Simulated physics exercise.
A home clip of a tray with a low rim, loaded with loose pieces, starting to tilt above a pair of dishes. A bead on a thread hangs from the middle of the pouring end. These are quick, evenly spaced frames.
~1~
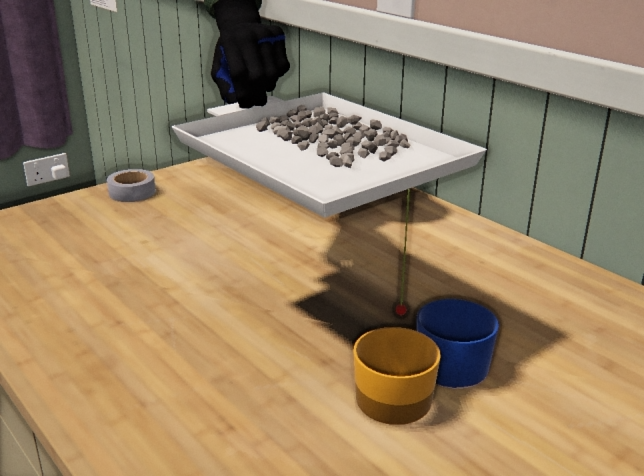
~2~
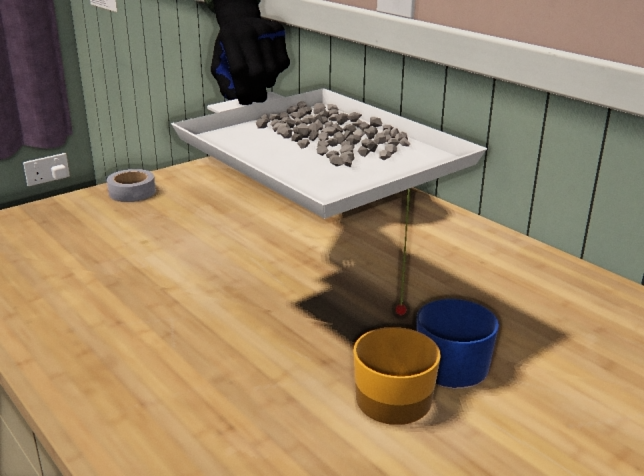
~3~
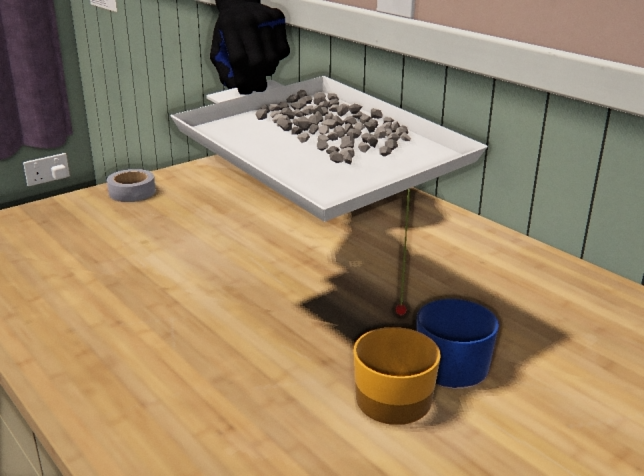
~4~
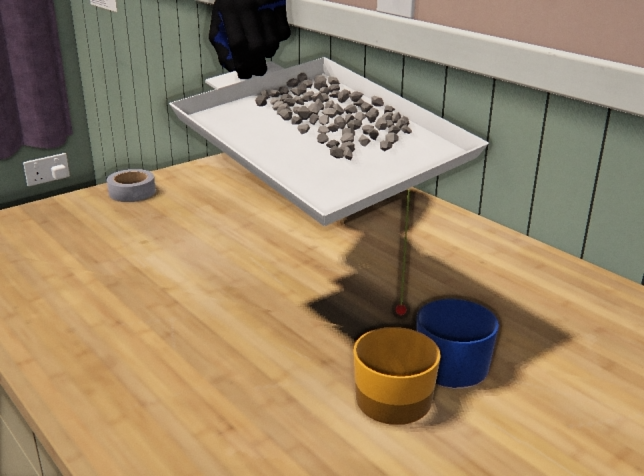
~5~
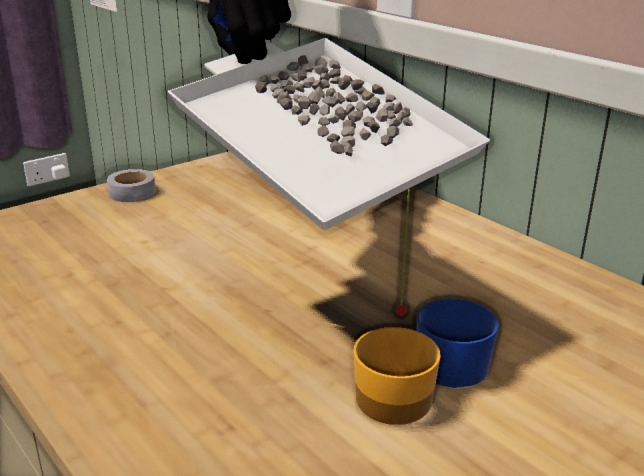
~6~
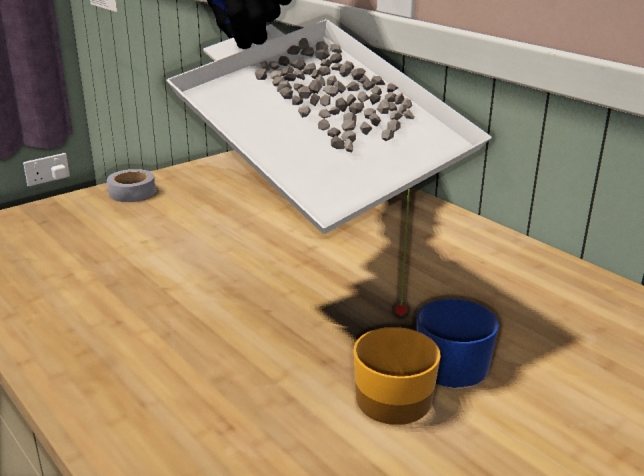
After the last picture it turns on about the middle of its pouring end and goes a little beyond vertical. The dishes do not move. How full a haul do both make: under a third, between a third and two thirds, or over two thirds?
Caught overall: Less than a third.
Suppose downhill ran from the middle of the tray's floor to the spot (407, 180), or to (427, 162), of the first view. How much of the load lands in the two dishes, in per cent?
The first gives 50 %, the second 10 %.
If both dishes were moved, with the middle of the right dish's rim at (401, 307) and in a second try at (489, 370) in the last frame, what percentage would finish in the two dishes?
Near 20 % and 0 %.
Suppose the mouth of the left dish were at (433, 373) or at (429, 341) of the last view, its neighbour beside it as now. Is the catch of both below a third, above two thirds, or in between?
First under a third, then below one third.
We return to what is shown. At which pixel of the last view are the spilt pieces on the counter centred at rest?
Near (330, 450).
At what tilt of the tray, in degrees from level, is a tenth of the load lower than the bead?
Roughly 75°.
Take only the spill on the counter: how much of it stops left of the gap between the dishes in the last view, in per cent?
About 90 per cent.
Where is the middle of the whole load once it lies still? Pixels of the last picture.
Around (332, 445).
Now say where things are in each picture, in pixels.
Corners of the pouring end (325, 199) and (477, 149), level; middle of the load (328, 134), bits of gravel; left dish (426, 392); right dish (486, 358); bead on its thread (401, 310), in the first picture.
Corners of the pouring end (325, 200) and (477, 148), level; middle of the load (328, 131), in the second picture.
Corners of the pouring end (325, 204) and (478, 145), tipped barely, lowest at the left corner; middle of the load (328, 124), in the third picture.
Corners of the pouring end (325, 209) and (479, 142), tipped a little, lowest at the left corner; middle of the load (329, 112), in the fourth picture.
Corners of the pouring end (325, 215) and (481, 139), tipped clearly, lowest at the left corner; middle of the load (329, 101), in the fifth picture.
Corners of the pouring end (325, 220) and (482, 136), tipped clearly, lowest at the left corner; middle of the load (340, 87); left dish (426, 392); right dish (486, 358), in the sixth picture.
Just after the last frame, tray tipped steeply; the larger part on the tray; roughly a quarter in the air.
A moment on, tray tipped past a quarter turn; about a tenth in the left dish; the larger part outside both; about a tenth in the air.
Further on, tray tipped past a quarter turn; about a tenth in the left dish; almost all outside both.
When it is over, tray tipped past a quarter turn; about a tenth in the left dish; not one in the right dish; almost all outside both.
